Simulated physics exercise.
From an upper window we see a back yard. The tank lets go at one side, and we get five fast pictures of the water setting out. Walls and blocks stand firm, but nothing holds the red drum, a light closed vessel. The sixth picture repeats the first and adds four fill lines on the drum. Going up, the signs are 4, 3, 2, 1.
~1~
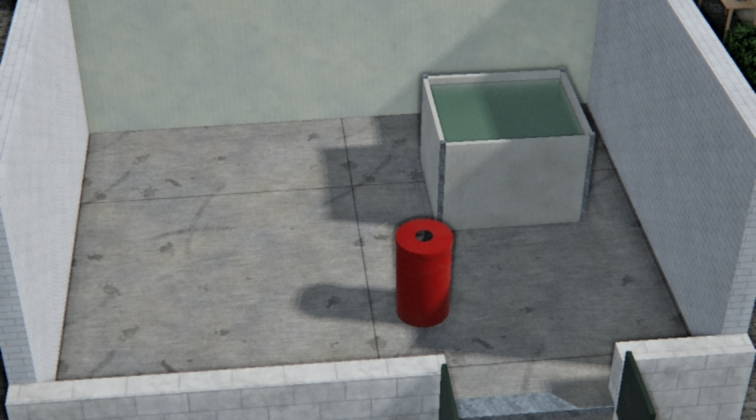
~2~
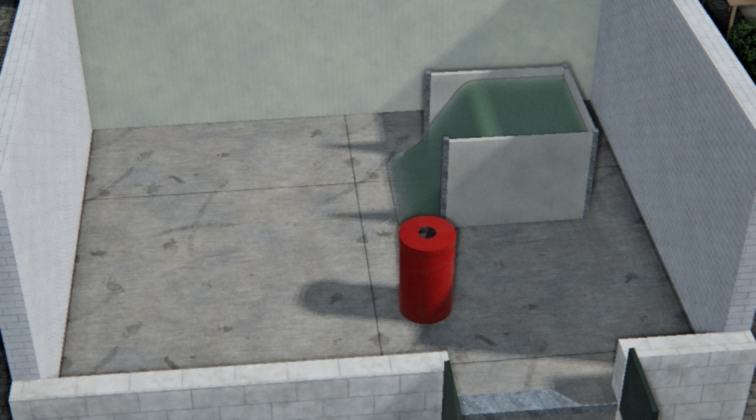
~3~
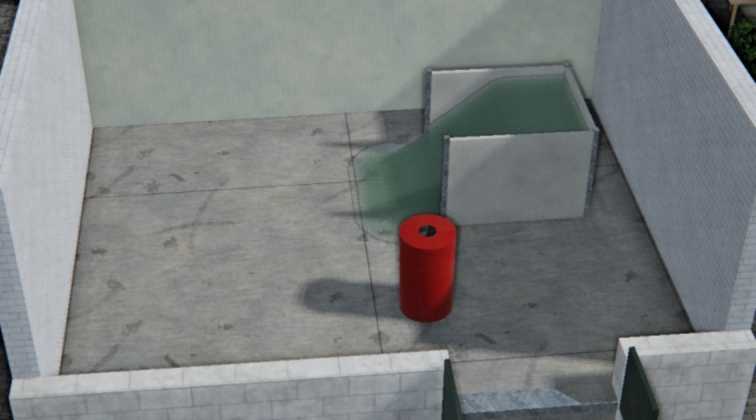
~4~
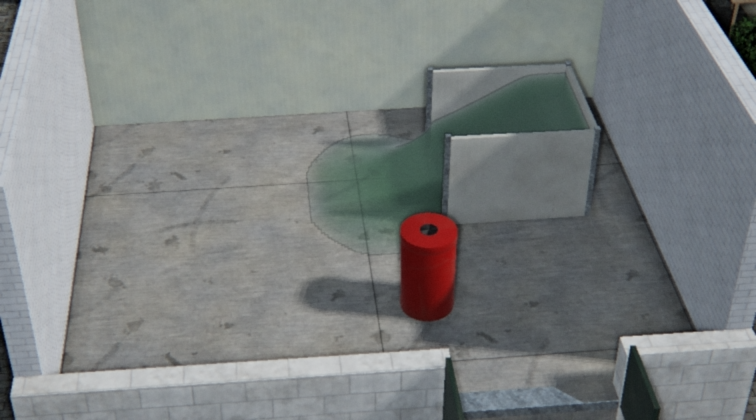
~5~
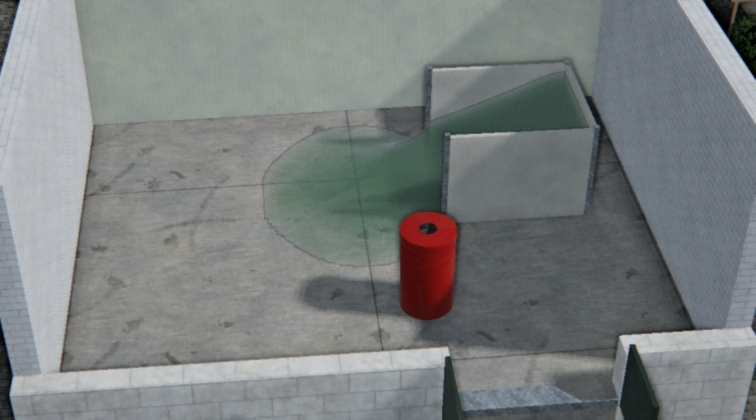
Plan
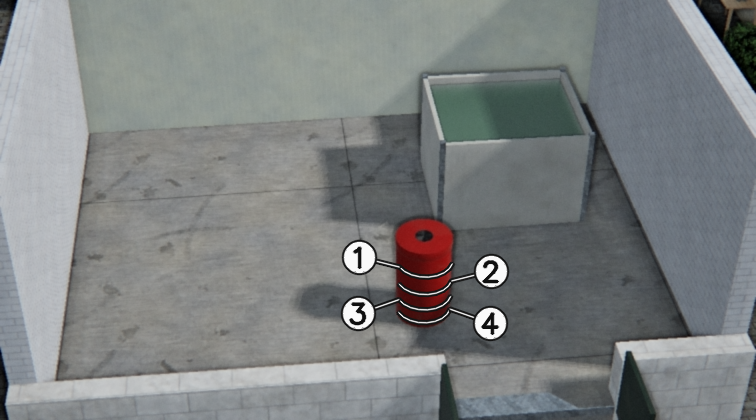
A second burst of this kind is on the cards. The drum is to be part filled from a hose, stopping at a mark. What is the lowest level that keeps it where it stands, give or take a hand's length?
Line 3 just does it.
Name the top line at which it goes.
That would be 4.
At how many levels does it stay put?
Three of the four.
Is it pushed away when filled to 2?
No, not at all.
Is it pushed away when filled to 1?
No.
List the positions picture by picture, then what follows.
Lid of the red drum at (425, 236); tank full, its middle at (505, 112); open gate at (530, 353), in the first picture.
In the second picture, 2 % of the ground under water, its edge towards the drum at (413, 227).
In the third picture, 5 % of the ground under water, its edge towards the drum at (404, 238).
In the fourth picture, 9 % of the ground under water, its edge towards the drum at (394, 245).
Lid of the red drum at (429, 228); 14 % of the ground under water, its edge towards the drum at (401, 251), in the fifth picture.
In white, 1 at (428, 277); 2 at (427, 294); 3 at (427, 309); 4 at (426, 322); from the bottom up 4, 3, 2, 1.
For line 1, it does not move.
For line 2, it does not move.
For line 3, it does not move.
For line 4, it is pushed about half its own width away.
